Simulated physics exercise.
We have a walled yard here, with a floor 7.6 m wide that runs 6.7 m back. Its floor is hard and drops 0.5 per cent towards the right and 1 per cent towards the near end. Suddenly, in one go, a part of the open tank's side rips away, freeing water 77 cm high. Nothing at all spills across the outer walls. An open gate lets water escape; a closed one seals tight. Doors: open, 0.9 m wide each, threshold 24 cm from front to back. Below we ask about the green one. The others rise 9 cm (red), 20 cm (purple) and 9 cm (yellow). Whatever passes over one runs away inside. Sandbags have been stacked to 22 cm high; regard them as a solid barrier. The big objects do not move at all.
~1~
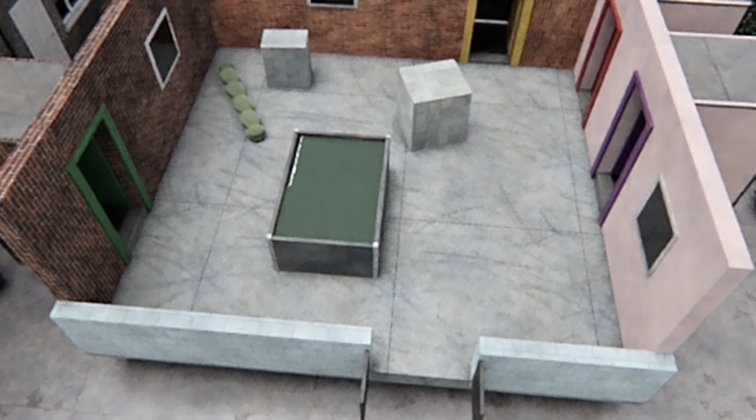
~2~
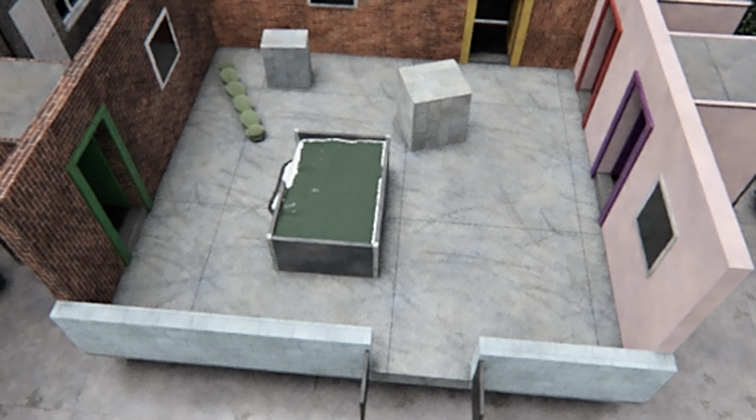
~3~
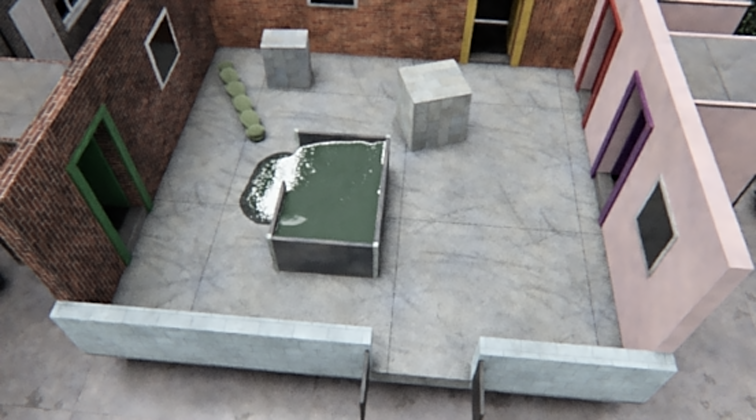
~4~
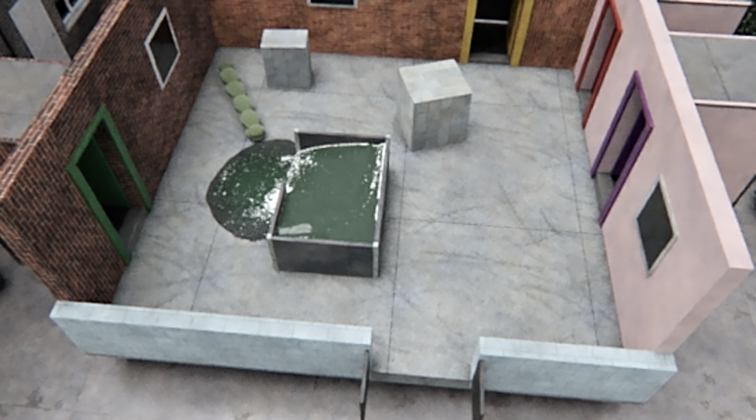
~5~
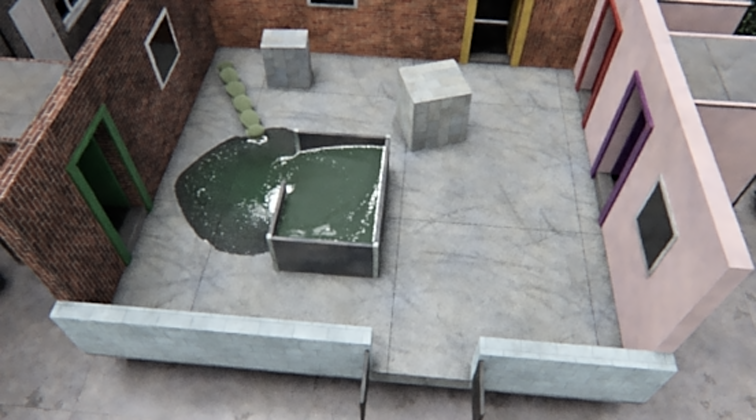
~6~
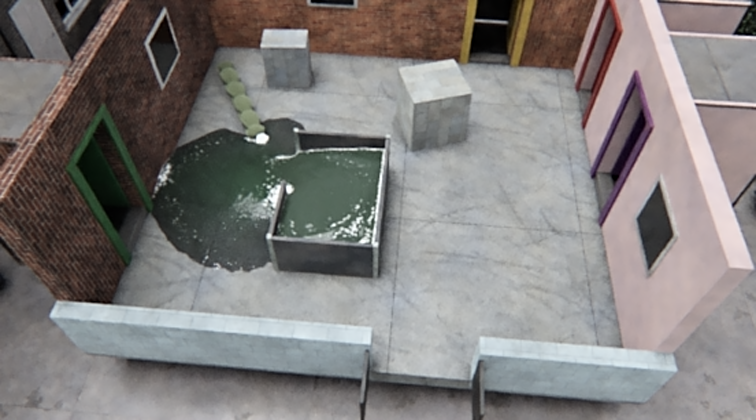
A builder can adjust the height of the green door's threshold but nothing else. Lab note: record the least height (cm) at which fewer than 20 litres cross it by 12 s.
Least height: 18 cm.
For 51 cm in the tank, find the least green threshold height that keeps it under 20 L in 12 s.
Roughly 10.5 centimetres.
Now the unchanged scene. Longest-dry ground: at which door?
It's the purple door.
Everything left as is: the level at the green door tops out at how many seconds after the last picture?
The depth peaks at about 1.0 seconds.
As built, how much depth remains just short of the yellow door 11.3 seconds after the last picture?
It comes to about 3.0 centimetres deep.
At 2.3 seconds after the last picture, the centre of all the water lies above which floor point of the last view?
(252, 186).
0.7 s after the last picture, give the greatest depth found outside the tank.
Roughly 40 cm.
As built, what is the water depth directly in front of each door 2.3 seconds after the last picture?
Depths in cm: Red 0, green 18, purple 0, yellow 0.
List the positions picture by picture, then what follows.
The first picture shows the open tank at (333, 187) is whole and still, 77 cm deep; the green door at (118, 196) is dry.
In the second picture, water pours out at (295, 177) and has run 0.3 m, to (272, 208); about 10 cm deep outside, 77 cm at the back.
In the third picture, water pours out at (296, 179) and has run 0.8 m, to (245, 203); about 12 cm deep outside, 76 cm at the back.
In the fourth picture, the gap is at (296, 181), the front 1.4 m out at (212, 198); the back of the open tank holds 71 cm.
In the fifth picture, the gap is at (296, 181), the front 2.0 m out at (181, 187); the back of the open tank holds 65 cm.
In the sixth picture, water pours out at (296, 181) and has run 2.4 m, to (153, 204); about 6 cm deep outside, 66 cm at the back; the green door at (118, 196), 2.7 m from the gap, is still 0.4 m from the nearest water.
Then, 0.7 s after the last picture water covers 20 % of the floor, deepest (40 cm) near (191, 137); 23 cm at the green door, 1 litre in over its 19 cm threshold.
Then, 2.3 s after the last picture water covers 30 % of the floor, deepest (33 cm) near (222, 81); 18 cm at the green door, 13 litres in over its 19 cm threshold.
Then, 11.3 s after the last picture water covers 95 % of the floor, deepest (11 cm) near (536, 369); 7 cm at the green door, 14 litres in over its 19 cm threshold.
At the green door as built, the water peaked near 25 cm, 0.9 s after the last picture.
With a threshold of 16.5 cm, 28 litres would have come in within the 12 s; with 19.5 cm, 13 litres. So under 20 litres takes about 18 cm.
